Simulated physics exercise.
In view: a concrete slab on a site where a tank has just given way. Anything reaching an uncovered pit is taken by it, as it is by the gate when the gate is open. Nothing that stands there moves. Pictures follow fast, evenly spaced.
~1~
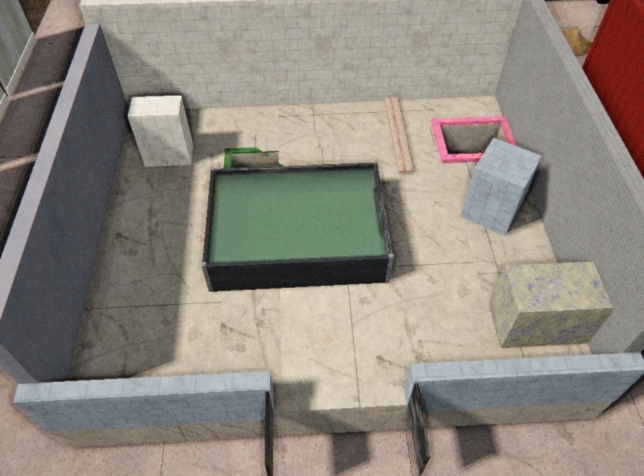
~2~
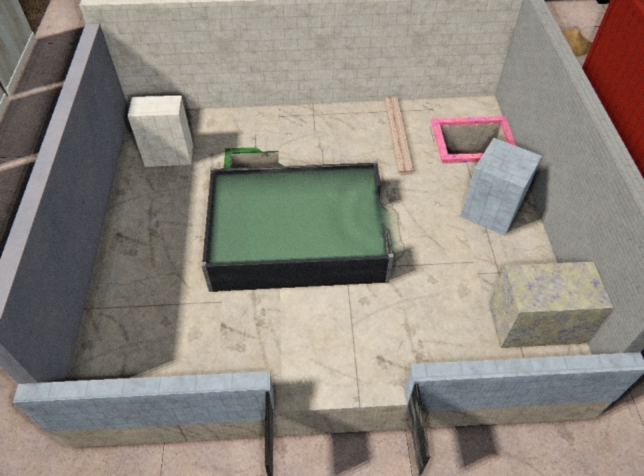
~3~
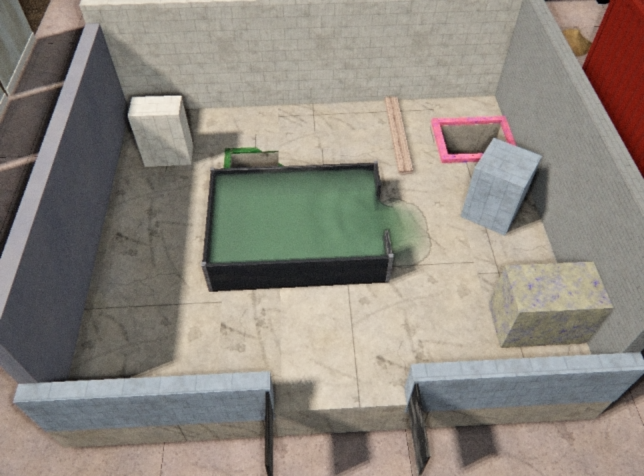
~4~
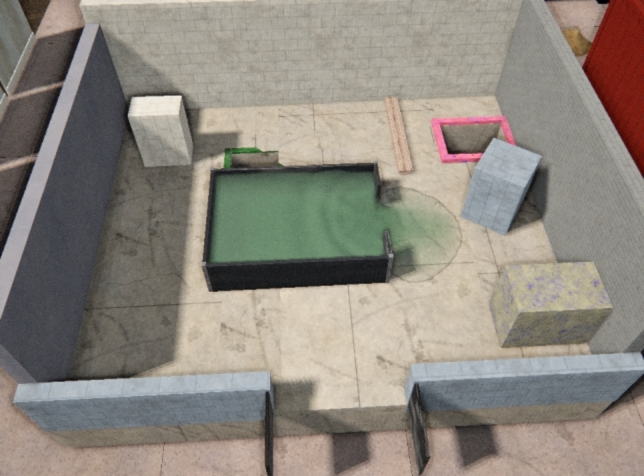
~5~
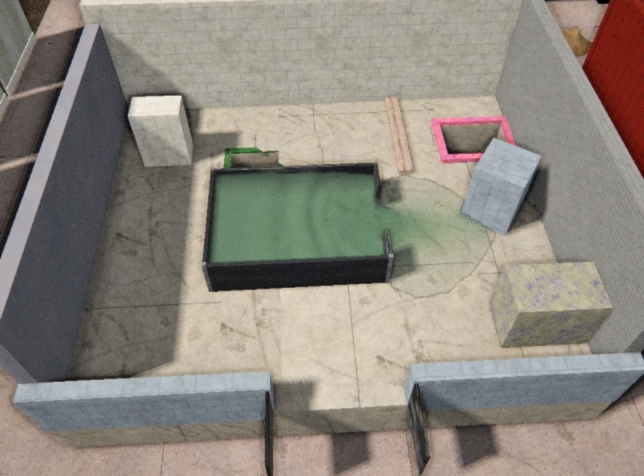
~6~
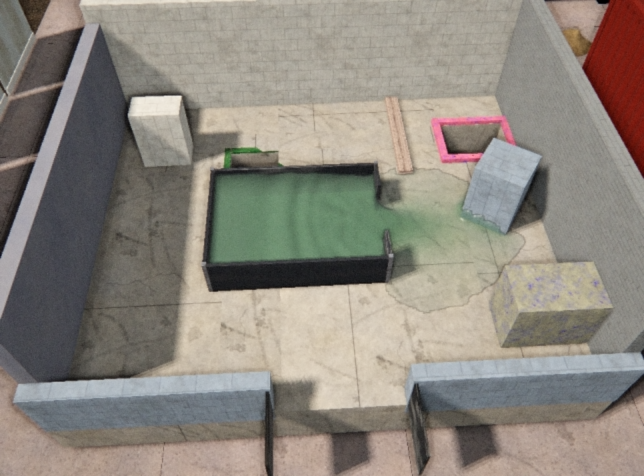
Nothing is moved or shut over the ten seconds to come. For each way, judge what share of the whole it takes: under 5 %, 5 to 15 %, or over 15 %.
In the end the gate lies in the five-to-fifteen range; the pink pit lies in the five-to-fifteen range; the green pit fails to reach five per cent.
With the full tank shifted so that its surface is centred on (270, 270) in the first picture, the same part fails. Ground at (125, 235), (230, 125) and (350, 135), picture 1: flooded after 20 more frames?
Unflooded - unflooded - unflooded.
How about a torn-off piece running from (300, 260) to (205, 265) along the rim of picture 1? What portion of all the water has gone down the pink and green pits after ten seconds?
The pink pit takes 0 per cent and the green pit 8 per cent.
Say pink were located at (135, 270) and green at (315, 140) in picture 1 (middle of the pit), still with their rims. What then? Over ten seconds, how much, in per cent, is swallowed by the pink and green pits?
The pink pit ends up with 0 per cent, the green pit with 4 per cent.
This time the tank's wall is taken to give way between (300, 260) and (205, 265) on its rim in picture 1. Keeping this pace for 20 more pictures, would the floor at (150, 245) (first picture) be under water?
Submerged.
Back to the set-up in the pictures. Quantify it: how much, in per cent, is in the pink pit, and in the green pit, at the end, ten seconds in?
Around 10 percent for the first, around 2 percent for the second.
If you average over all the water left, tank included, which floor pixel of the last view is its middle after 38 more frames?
Near (376, 237) in the last view.
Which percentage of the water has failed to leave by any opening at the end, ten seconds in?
Estimate: Near 80 %.
A moment on, water covers 15 % of the floor; the gate 0 %, the pink pit 0 %, the green pit 0 %.
Next, water covers 20 % of the floor; the gate 0 %, the pink pit 2 %, the green pit 0 %.
Then, water covers 30 % of the floor; the gate 0 %, the pink pit 5 %, the green pit 0 %.
Later, water covers 60 % of the floor; the gate 3 %, the pink pit 9 %, the green pit 0 %.
In the end, water covers 75 % of the floor; the gate 8 %, the pink pit 11 %, the green pit 2 %.
